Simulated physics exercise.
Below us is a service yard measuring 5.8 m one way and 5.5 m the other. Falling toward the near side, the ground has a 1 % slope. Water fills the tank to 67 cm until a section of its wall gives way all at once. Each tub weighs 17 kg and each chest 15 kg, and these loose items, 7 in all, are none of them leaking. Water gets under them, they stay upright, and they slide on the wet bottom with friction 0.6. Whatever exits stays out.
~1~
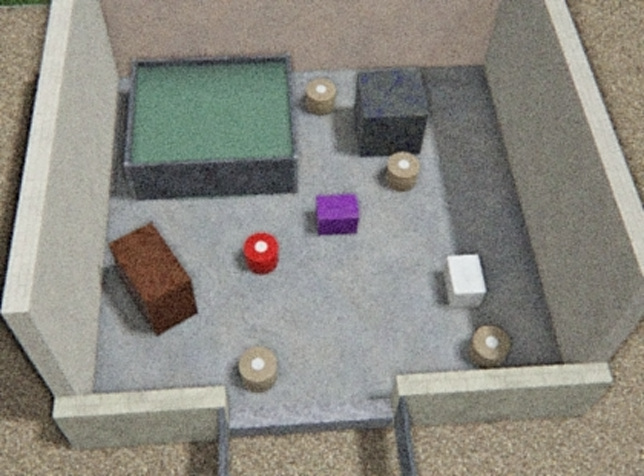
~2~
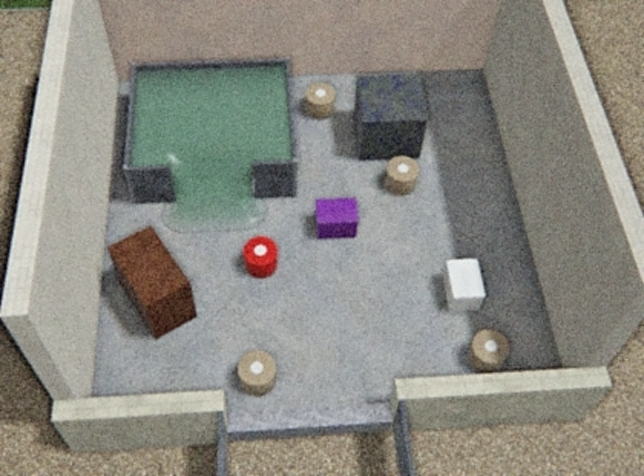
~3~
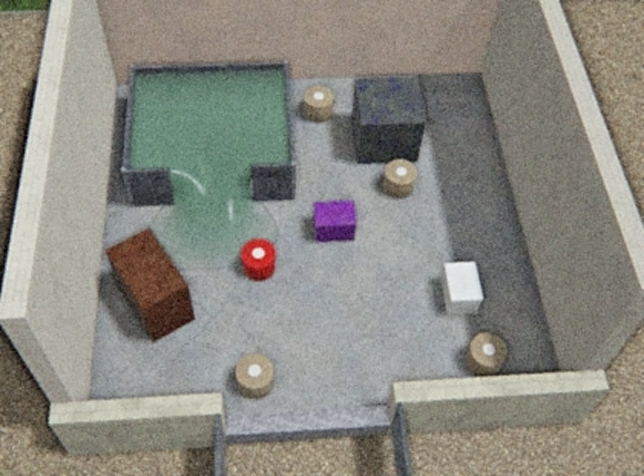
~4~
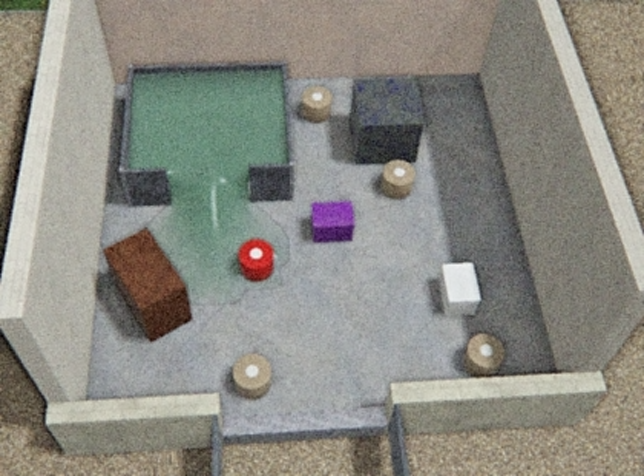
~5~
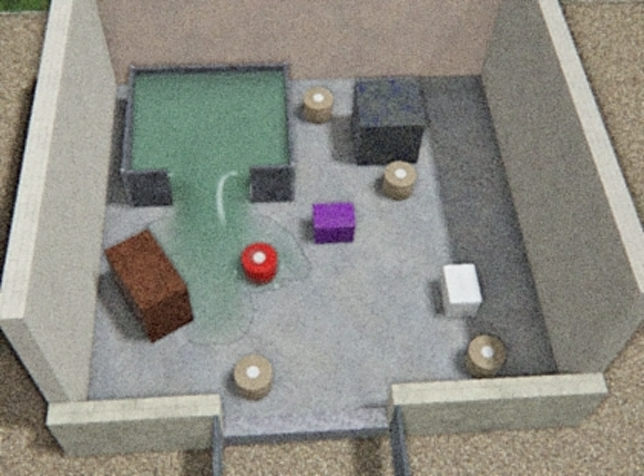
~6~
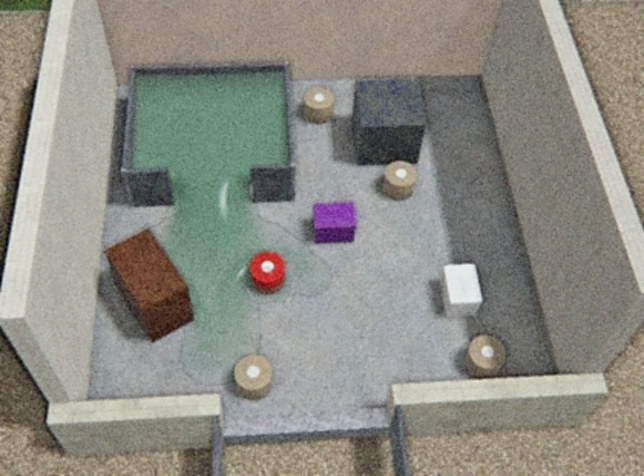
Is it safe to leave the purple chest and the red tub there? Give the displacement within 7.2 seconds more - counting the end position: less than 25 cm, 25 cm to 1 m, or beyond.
The purple chest never really leaves its spot; the red tub goes a great distance.
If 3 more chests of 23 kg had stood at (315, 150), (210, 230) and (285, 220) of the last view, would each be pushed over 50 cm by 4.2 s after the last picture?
The first one ends up inside that, the second beyond that, the third inside that.
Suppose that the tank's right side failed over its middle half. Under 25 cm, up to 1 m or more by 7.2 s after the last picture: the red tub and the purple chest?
In that situation the red tub stays about where it was, while the purple chest drifts a long way.
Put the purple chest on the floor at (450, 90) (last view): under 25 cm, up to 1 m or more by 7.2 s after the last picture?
By that time it keeps its spot.
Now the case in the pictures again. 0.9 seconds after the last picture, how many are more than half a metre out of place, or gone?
By my tally, 2.
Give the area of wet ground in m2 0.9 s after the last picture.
Wet area: Approx. 14 m2.
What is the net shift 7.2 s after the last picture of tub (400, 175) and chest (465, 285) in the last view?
Lab note - net shifts in turn: 0 cm; 0 cm.
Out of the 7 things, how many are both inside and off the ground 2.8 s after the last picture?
At that time, 0.
Then, 0.9 s after the last picture the purple chest is near (335, 215), 0.0 m from its start, aground; the red tub is near (335, 341), 1.6 m from its start, aground; 1 of 7 are out; 0 afloat.
Then, 2.8 s after the last picture the purple chest is near (335, 215), 0.0 m from its start, aground; the red tub is near (475, 342), 3.0 m from its start, aground; 1 of 7 are out; 0 afloat.
Then, 4.8 s after the last picture the purple chest is near (335, 215), 0.0 m from its start, aground; the red tub is near (481, 327), 3.0 m from its start, aground; 1 of 7 are out; 0 afloat.
Then, 7.2 s after the last picture the purple chest is near (335, 215), 0.0 m from its start, aground; the red tub is near (481, 327), 3.0 m from its start, aground; 1 of 7 are out; 0 afloat.
